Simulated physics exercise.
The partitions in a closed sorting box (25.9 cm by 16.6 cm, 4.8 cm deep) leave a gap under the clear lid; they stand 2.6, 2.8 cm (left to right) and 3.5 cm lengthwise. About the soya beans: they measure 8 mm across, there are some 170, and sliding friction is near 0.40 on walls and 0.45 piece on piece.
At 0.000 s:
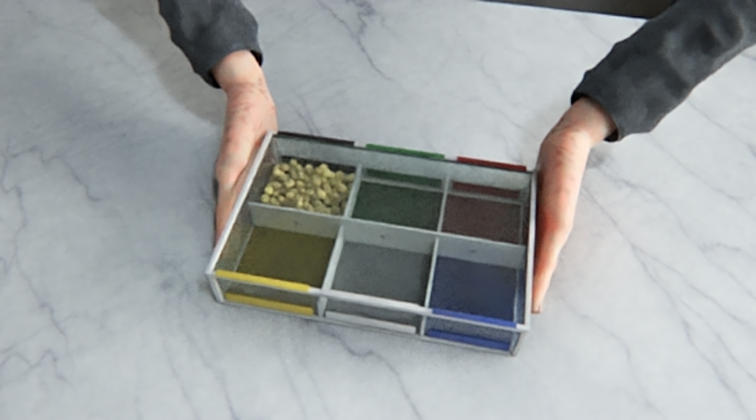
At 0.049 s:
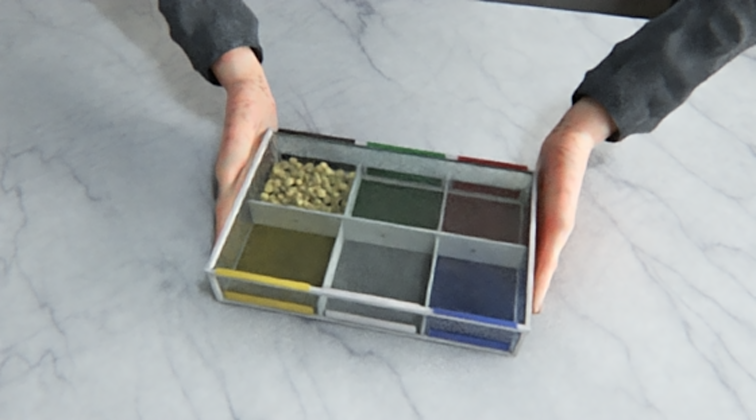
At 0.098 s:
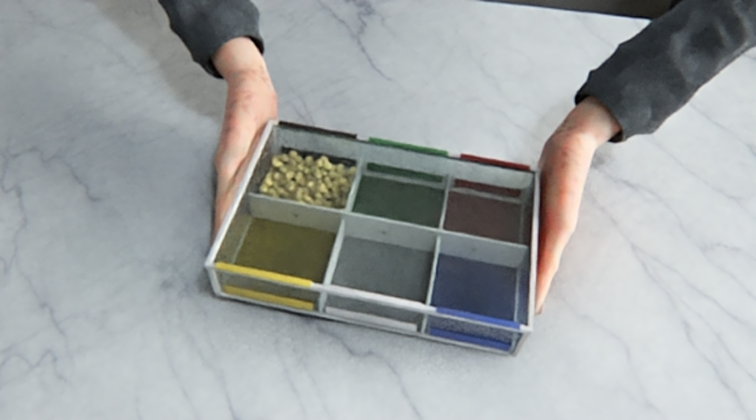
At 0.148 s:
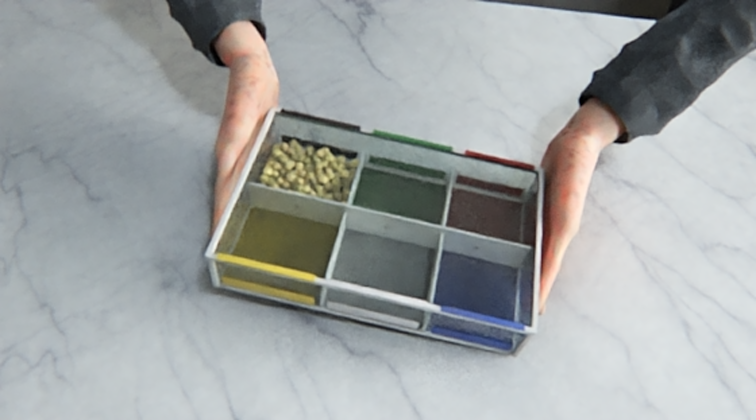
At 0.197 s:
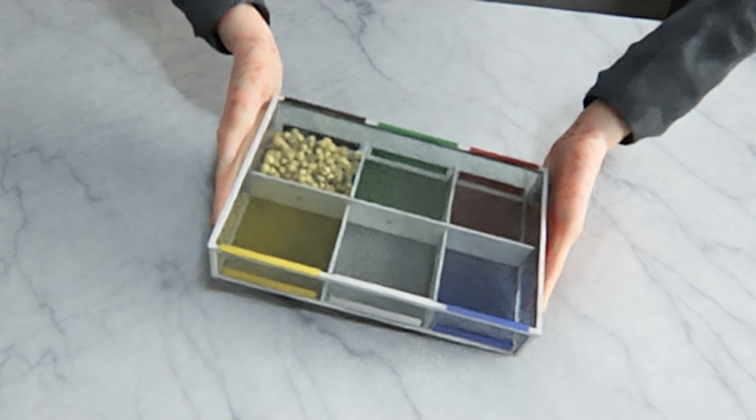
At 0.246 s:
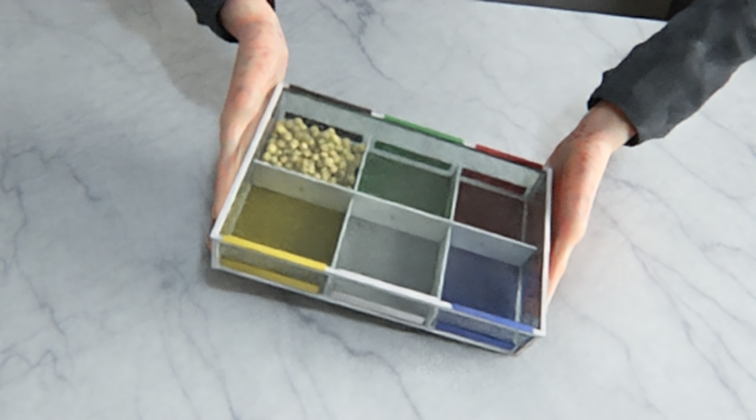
At the start, two hands hold a clear six-section box of coloured compartments nearly level above a marble surface, with pale beans filling the back left section. The hands then tilt the box gradually, its left side rising and its right front corner lowest, while the beans stay in their section.
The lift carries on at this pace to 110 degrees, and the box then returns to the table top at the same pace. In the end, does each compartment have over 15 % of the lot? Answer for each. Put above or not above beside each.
Red: Above; blue: Above; green: Not above; yellow: Not above; white: Not above; black: Not above.
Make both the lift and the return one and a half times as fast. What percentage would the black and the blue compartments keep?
I'd say black 0 percent, blue 40 percent.
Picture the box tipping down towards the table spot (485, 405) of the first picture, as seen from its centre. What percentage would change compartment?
The share comes to about 80 in a hundred.
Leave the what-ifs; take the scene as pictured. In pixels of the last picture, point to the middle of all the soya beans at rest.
Close to pixel (502, 256).
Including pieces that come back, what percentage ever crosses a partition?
That share comes to about 100 per cent.
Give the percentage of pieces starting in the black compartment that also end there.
That compartment keeps close to 0 per cent of its own pieces.
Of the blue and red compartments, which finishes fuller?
The red compartment.
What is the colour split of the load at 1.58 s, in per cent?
In per cent: Red 25; blue 20; green 30; yellow 0; white 5; black 25.
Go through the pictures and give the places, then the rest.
Box tilt 0 degrees, front corners at (211, 272) and (524, 327); black 100 %, in the first picture.
Box tilt 1 degrees, front corners at (211, 270) and (525, 327), in the second picture.
Box tilt 3 degrees, front corners at (211, 264) and (527, 328), in the third picture.
Box tilt 7 degrees, front corners at (212, 254) and (531, 329), lowest corner right front, in the fourth picture.
Box tilt 10 degrees, front corners at (214, 245) and (535, 330), lowest corner right front, in the fifth picture.
Box tilt 14 degrees, front corners at (217, 235) and (539, 332), lowest corner right front; black 100 %. The box's pace is about 75 degrees a second, in the sixth picture.
After 1.58 s, tilt 110 degrees; red 25 %, blue 20 %, green 30 %, white 5 %, black 25 %.
Then, at 2.47 s, tilt 50 degrees; red 55 %, blue 45 %.
After 3.36 s, tilt 0 degrees; red 55 %, blue 45 %.
By 4.0 s all is still; red 55 %, blue 45 %, green 0 %, yellow 0 %, white 0 %, black 0 %.
